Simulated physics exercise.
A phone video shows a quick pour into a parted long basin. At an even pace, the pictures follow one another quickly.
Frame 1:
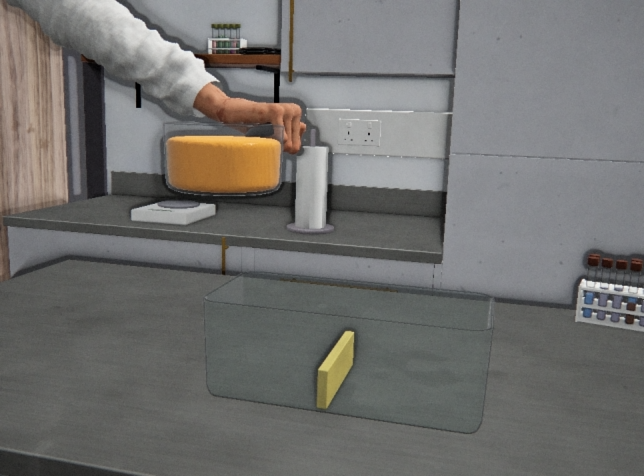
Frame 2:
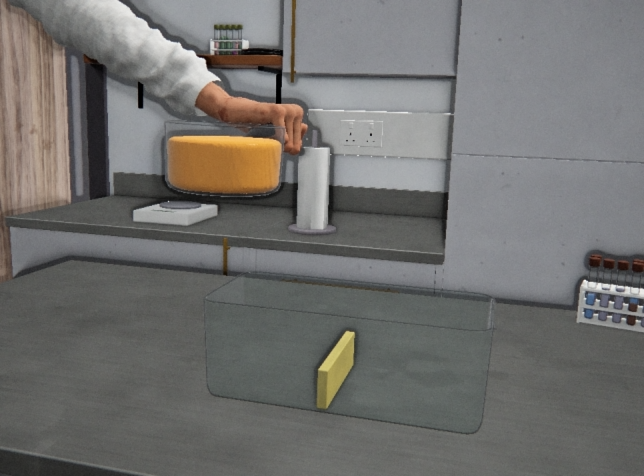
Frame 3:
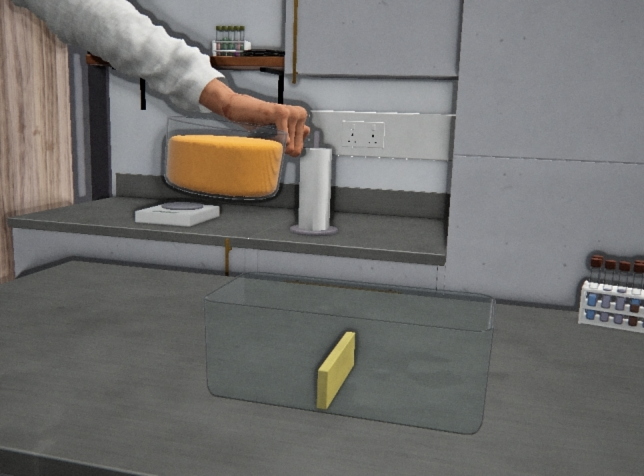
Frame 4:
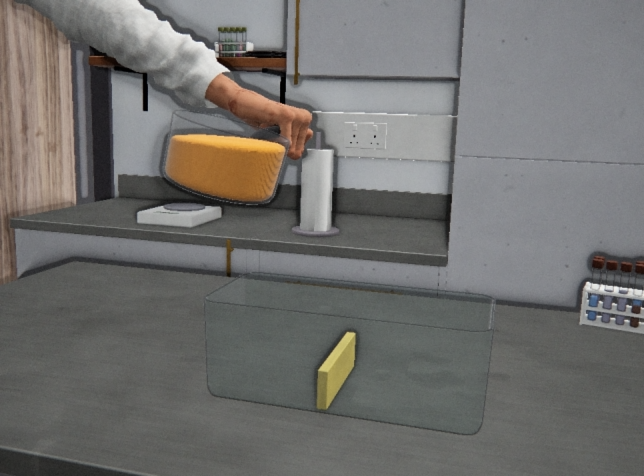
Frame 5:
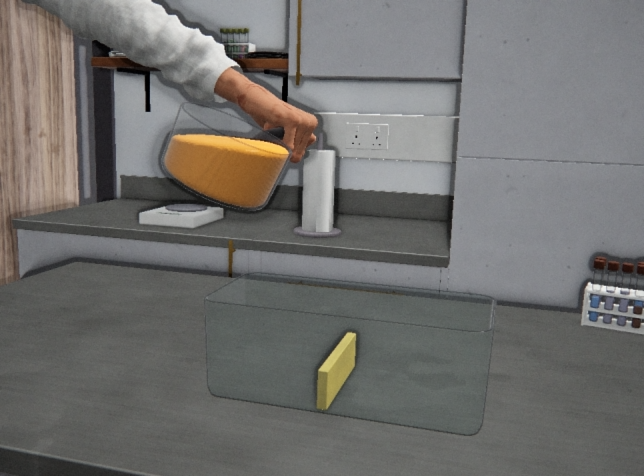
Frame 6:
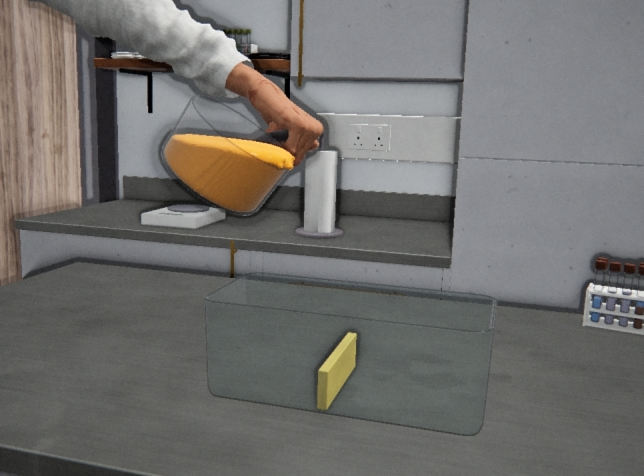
A hand tilted a clear bowl of orange juice farther and farther to the right, above a long glass basin with a low yellow divider, until the juice reached the bowl's lower edge.
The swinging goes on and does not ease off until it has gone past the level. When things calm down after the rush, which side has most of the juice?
The largest amount gathers in the left chamber.
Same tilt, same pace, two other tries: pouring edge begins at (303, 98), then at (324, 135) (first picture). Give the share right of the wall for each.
The first gives 65 %, the second 80 %.
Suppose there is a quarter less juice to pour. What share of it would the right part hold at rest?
Best guess: Around 5 %.
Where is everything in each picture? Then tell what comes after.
In the first frame, it leans 0°; its right rim is at (280, 128); the juice meets the walls at (176, 138) and (279, 143); the long basin's rim runs from (225, 286) to (493, 314); the wall's top is at (337, 351).
In the second frame, it leans 2°; its right rim is at (281, 130); the juice meets the walls at (177, 138) and (280, 143).
In the third frame, it leans 6°; its right rim is at (283, 136); the juice meets the walls at (178, 137) and (281, 145).
In the fourth frame, it leans 14°; its right rim is at (286, 144); the juice meets the walls at (179, 137) and (284, 147).
In the fifth frame, it leans 24°; its right rim is at (287, 156); the juice meets the walls at (179, 137) and (288, 151).
In the sixth frame, it leans 36°; its right rim is at (287, 170); the juice meets the walls at (179, 135) and (286, 160); 3 per cent is over the edge.
A moment on, the tilt is 99° and 28 per cent is still to pour, 17 is left of the wall and 3 right of it.
Next, the tilt is 102° and 7 per cent is still to pour, 71 is left of the wall and 14 right of it.
Then the tilt is 102° and 1 per cent is still to pour, 64 is left of the wall and 16 right of it.
Later the tilt is 102° and 0 per cent is still to pour, 74 is left of the wall and 18 right of it.
In the end 73 per cent lies left of the wall, 20 right of it and 7 outside.
